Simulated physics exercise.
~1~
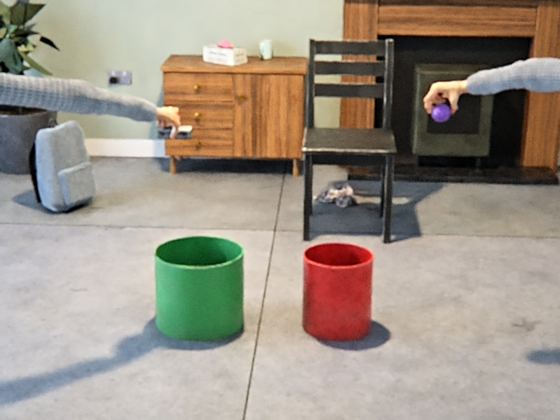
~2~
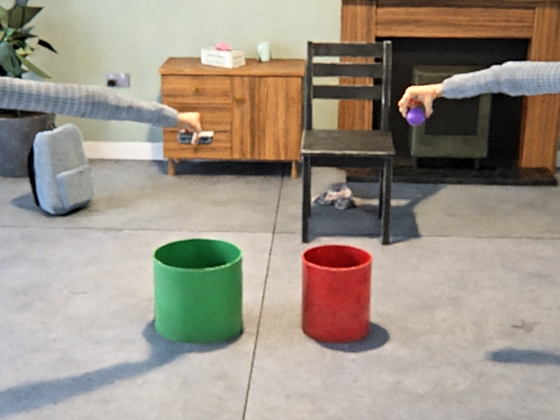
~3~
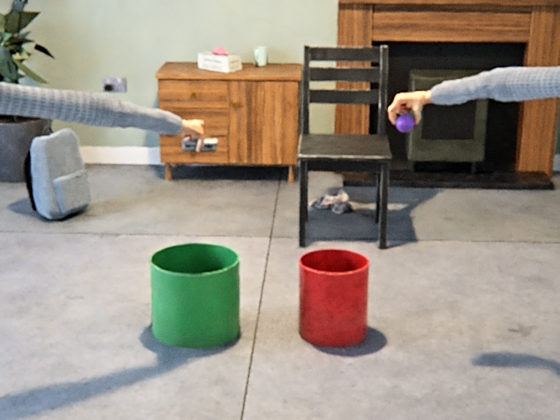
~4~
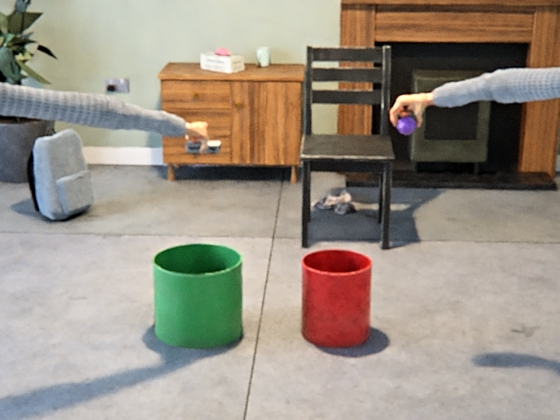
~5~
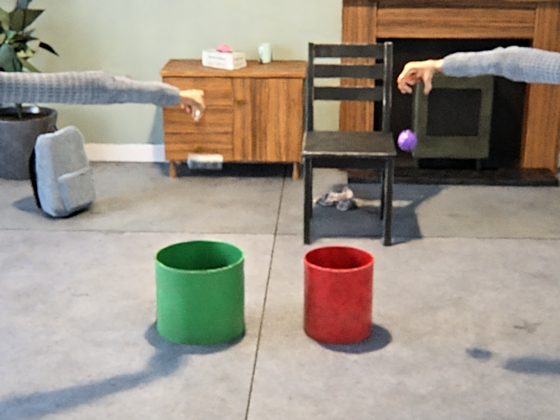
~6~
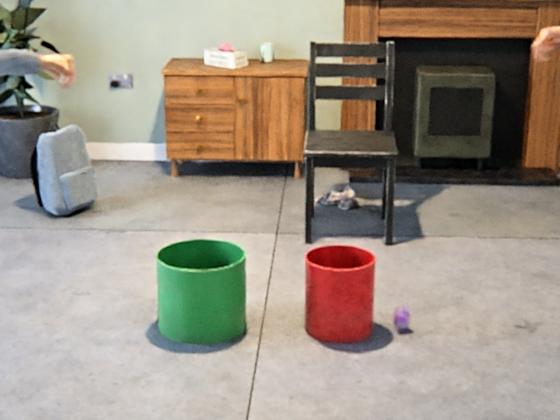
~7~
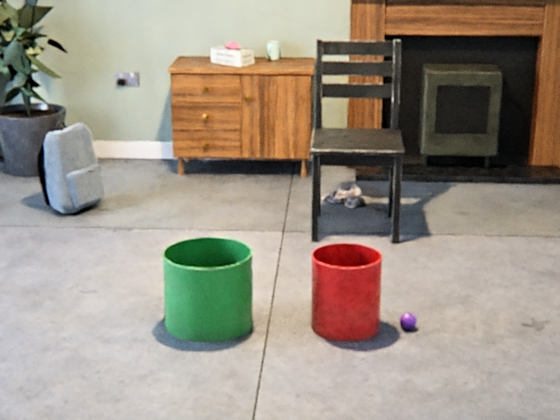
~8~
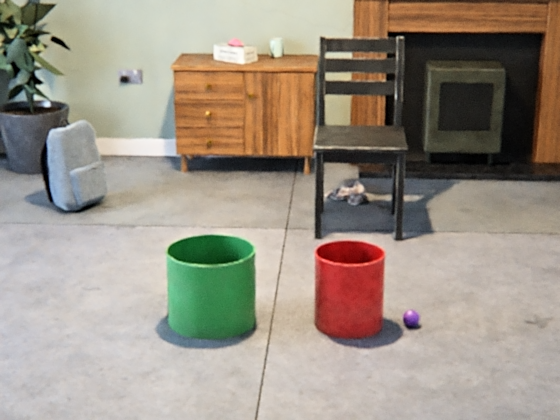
A purple onion, round as a ball, hangs from a hand reaching in from the right, while another hand on the left holds a small grey case. Seen from the front by a slightly swaying camera, a green bucket and a red bin stand on a grey floor, before a wooden cabinet, a black chair and a fireplace. The onion shifts left and the case drifts slightly right before both hands let go and draw back. The case drops into the green bucket, but the onion misses the red bin and lies on the floor just to its right.
